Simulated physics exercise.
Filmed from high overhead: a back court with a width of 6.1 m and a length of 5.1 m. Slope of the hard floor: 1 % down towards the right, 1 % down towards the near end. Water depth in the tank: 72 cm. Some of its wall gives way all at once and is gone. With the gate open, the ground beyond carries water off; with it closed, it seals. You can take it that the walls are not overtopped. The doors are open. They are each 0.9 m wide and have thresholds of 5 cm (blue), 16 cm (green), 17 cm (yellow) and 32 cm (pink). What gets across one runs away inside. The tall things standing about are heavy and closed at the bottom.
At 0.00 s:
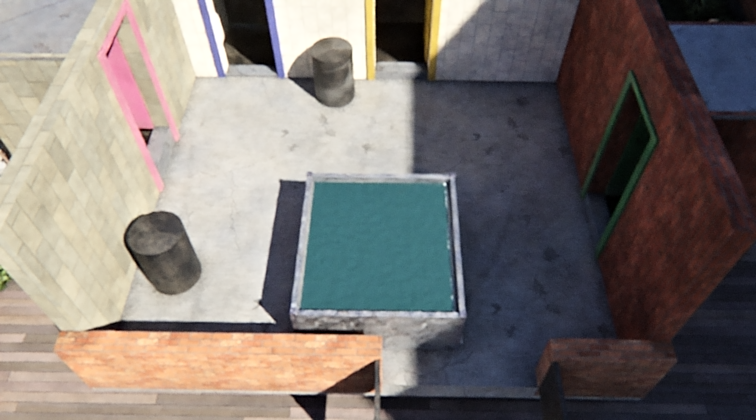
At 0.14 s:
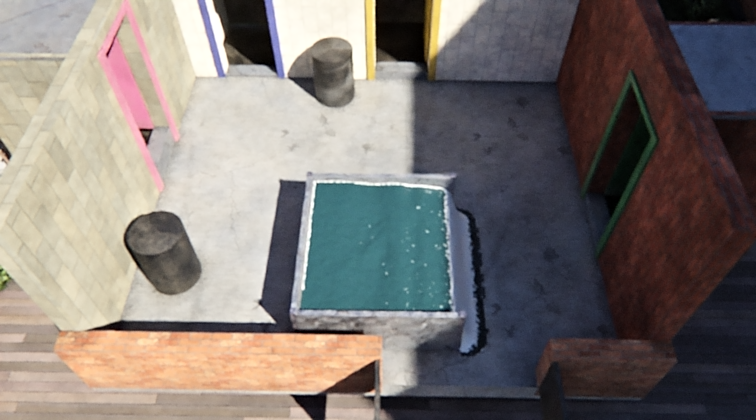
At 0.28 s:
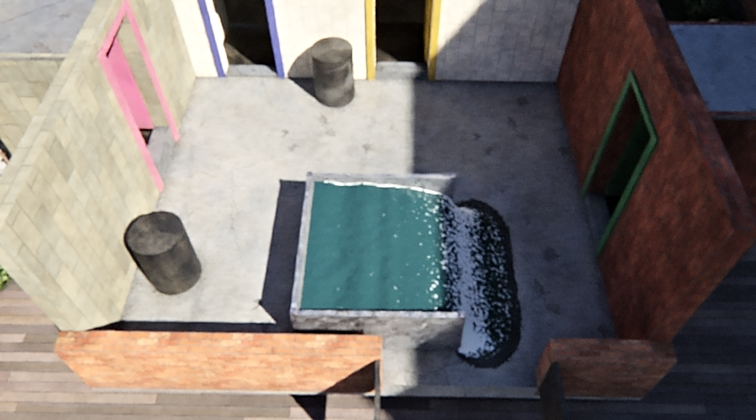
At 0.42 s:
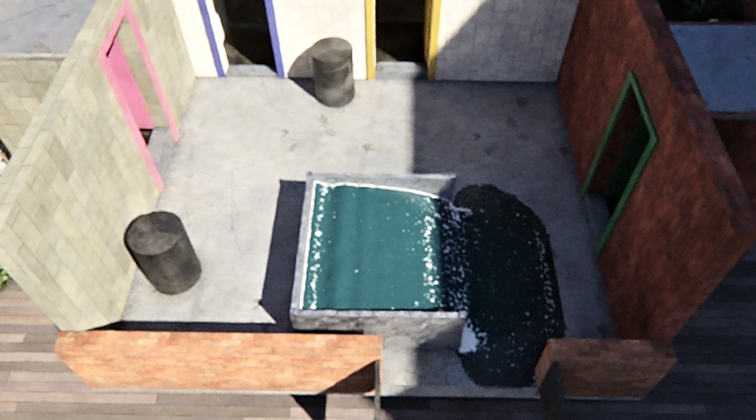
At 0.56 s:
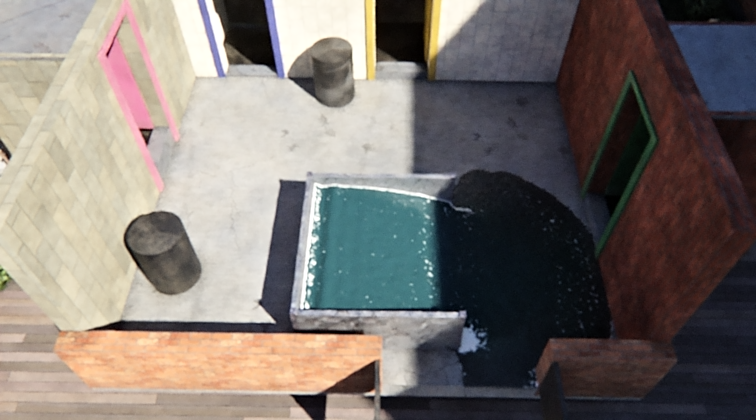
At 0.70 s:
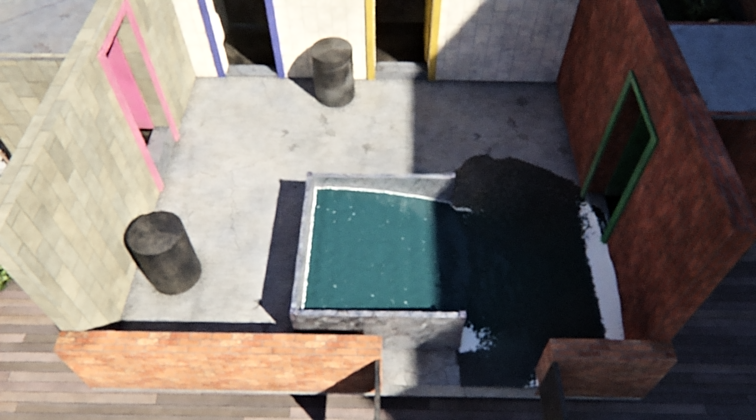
Green-blue water lies still in a square tank in a walled court seen from above, until the tank's right side disappears. Water pours out through the gap, spreading rightward in a dark, widening sheet across the grey floor. It reaches the red brick wall by the green-framed doorway, edged with white foam.
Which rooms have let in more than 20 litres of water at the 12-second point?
The room behind the blue door is at or below 20 litres; the room behind the green door is above 20 litres; the room behind the yellow door is at or below 20 litres; the room behind the pink door is at or below 20 litres.
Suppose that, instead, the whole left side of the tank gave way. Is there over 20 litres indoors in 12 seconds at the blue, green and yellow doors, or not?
In that case, blue door: More than that, green door: Less than that, yellow door: Less than that.
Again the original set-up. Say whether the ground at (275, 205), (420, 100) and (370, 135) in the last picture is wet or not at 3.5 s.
Listed in turn: Spared so far / swamped / spared so far.
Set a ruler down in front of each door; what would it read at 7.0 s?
Measured in centimetres, the blue door gives 1, the green door 9, the yellow door 11 and the pink door 5.
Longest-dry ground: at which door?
Pink.
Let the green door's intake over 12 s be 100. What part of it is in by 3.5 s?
I'd say close to 100 percent.
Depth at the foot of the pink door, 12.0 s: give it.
Around 4.5 cm there.
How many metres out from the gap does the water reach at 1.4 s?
Some 3.4 metres from the gap.
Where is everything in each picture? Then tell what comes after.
The first frame shows still water, 72 cm deep, in the tank at (380, 242).
In the second frame, water pours out at (451, 263) and has run 1.1 m, to a hidden place; typically 9 cm deep outside, 72 cm at the tank's back.
In the third frame, water pours out at (450, 266) and has run 1.2 m, to (474, 205); typically 13 cm deep outside, 72 cm at the tank's back.
In the fourth frame, the front is at a hidden place, 1.6 m from the gap at (450, 267); 3.1 m2 of floor is under water; 64 cm left at the back of the tank.
In the fifth frame, water pours out at (450, 267) and has run 2.0 m, to (604, 331); typically 9 cm deep outside, 60 cm at the tank's back.
In the sixth frame, water pours out at (450, 268) and has run 2.4 m, to (581, 194); typically 10 cm deep outside, 60 cm at the tank's back.
After 1.4 s water covers 25 % of the floor and is deepest (56 cm) near (612, 369); blue door not reached, green door 39 cm at the sill, 64 L in, yellow door not reached, pink door not reached.
After 2.2 s water covers 25 % of the floor and is deepest (40 cm) near (609, 354); blue door not reached, green door 34 cm at the sill, 162 L in, yellow door not reached, pink door not reached.
After 3.5 s water covers 45 % of the floor and is deepest (30 cm) near (551, 98); blue door not reached, green door 20 cm at the sill, 223 L in, yellow door 10 cm at the sill, 0 L in, pink door not reached.
After 7.0 s water covers 85 % of the floor and is deepest (12 cm) near (335, 206); blue door 1 cm at the sill, 0 L in, green door 9 cm at the sill, 228 L in, yellow door 11 cm at the sill, 2 L in, pink door 5 cm at the sill, 0 L in.
After 12.0 s water covers 95 % of the floor and is deepest (10 cm) near (297, 308); blue door 5 cm at the sill, 0 L in, green door 9 cm at the sill, 228 L in, yellow door 2 cm at the sill, 2 L in, pink door 4 cm at the sill, 0 L in.
